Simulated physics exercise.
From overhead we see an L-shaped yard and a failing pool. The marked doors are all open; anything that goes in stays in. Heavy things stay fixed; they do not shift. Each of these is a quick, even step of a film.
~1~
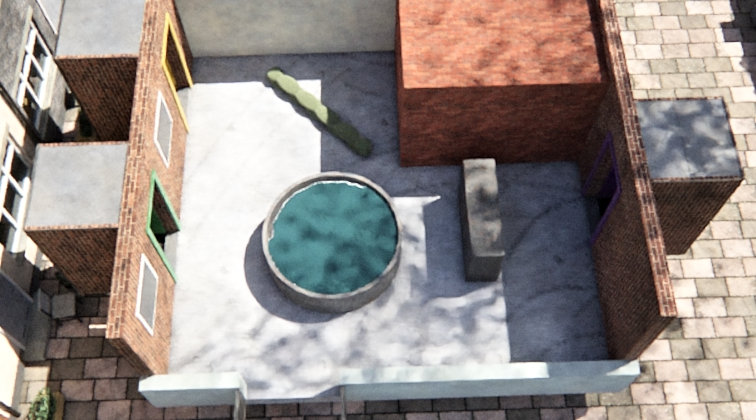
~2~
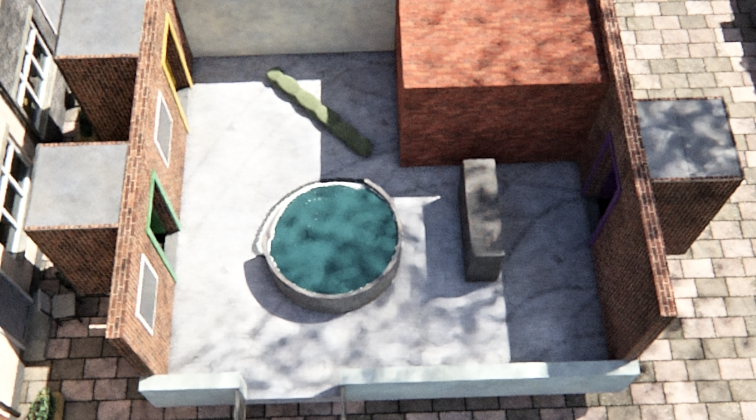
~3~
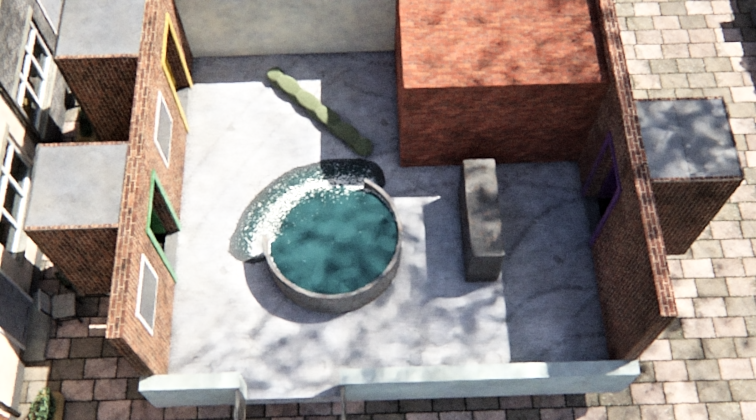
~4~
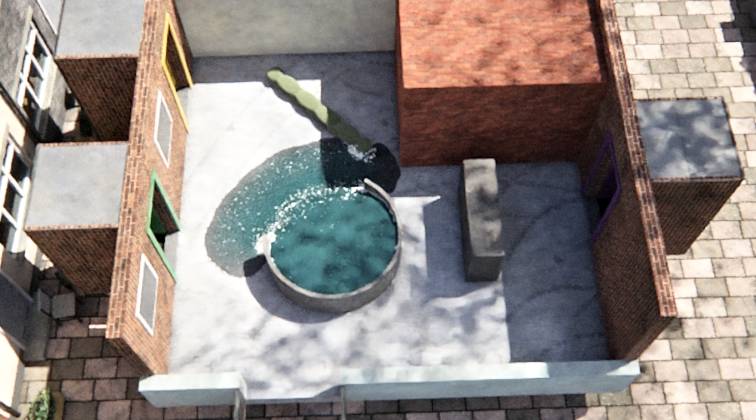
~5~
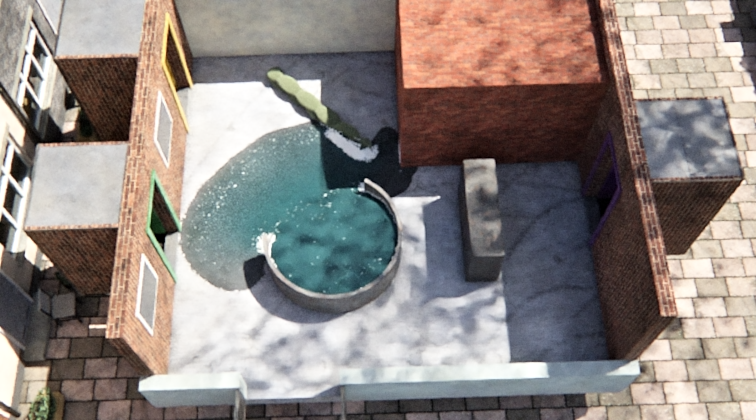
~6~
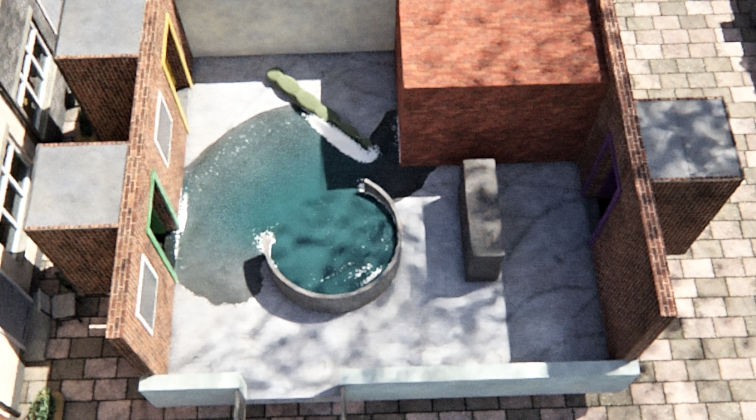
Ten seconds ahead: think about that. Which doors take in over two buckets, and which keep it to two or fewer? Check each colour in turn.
The green door will let through over two buckets. The yellow door will let through over two buckets. The purple door will let through no more than two buckets.
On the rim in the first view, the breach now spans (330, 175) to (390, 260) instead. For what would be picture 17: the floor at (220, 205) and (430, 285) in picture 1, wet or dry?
The first spot is spared, the second swamped.
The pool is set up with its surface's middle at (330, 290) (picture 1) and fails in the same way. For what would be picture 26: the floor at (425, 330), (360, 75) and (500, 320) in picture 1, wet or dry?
Result: Spared; inundated; spared.
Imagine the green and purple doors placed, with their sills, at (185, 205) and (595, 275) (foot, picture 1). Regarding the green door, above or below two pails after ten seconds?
The green door overflows.
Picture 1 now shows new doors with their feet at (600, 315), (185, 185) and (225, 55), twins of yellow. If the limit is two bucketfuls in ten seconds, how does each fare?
Door by door, it goes misses the line, clears the line, clears the line.
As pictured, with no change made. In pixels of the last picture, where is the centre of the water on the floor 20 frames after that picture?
At roughly (270, 153).
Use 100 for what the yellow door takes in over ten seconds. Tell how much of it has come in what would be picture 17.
Close to 5 percent.
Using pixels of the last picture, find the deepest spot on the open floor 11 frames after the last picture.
Deepest spot: Near (193, 64).
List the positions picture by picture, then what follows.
The first picture shows the round tank at (333, 235) is whole and still.
In the second picture, the front is at a hidden place, out from the gap on the round tank's far side.
In the third picture, the front is at (235, 252), out from the gap on the round tank's far side.
In the fourth picture, the front is at (215, 255), out from the gap on the round tank's far side.
In the fifth picture, water pours out on the round tank's far side and has run to (191, 259).
In the sixth picture, the front is at (177, 272), out from the gap on the round tank's far side.
A moment on, water covers 35 % of the floor; the green door over two buckets in, the yellow door wet at the sill, nothing in, the purple door not reached.
Next, water covers 40 % of the floor; the green door over two buckets in, the yellow door under two buckets in, the purple door not reached.
Then, water covers 45 % of the floor; the green door over two buckets in, the yellow door far over two buckets in, the purple door not reached.
Later, water covers 60 % of the floor; the green door far over two buckets in, the yellow door far over two buckets in, the purple door not reached.
In the end, water covers 75 % of the floor; the green door far over two buckets in, the yellow door far over two buckets in, the purple door not reached.
